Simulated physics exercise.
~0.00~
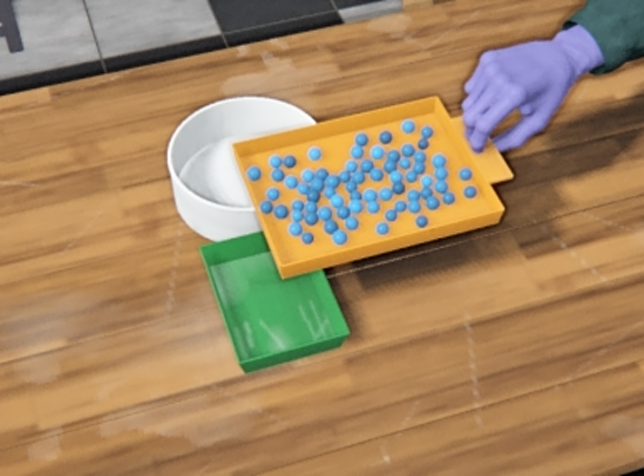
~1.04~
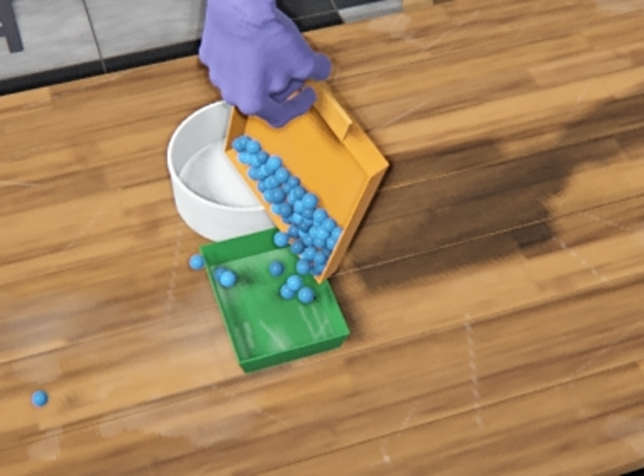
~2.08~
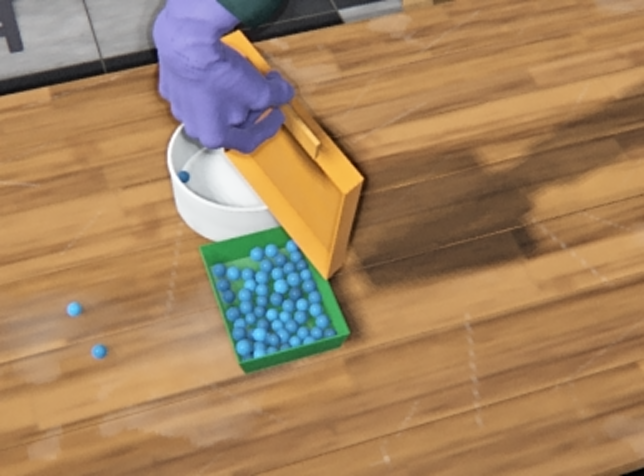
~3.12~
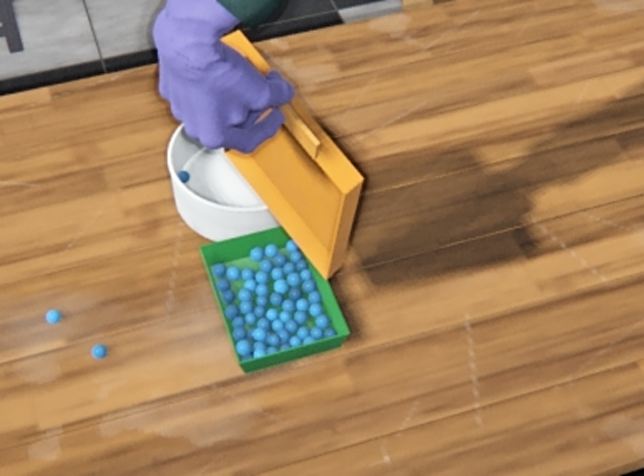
On a wooden tabletop, a purple-gloved hand tipping blue balls from an orange tray into a green tin, a few straying outside.
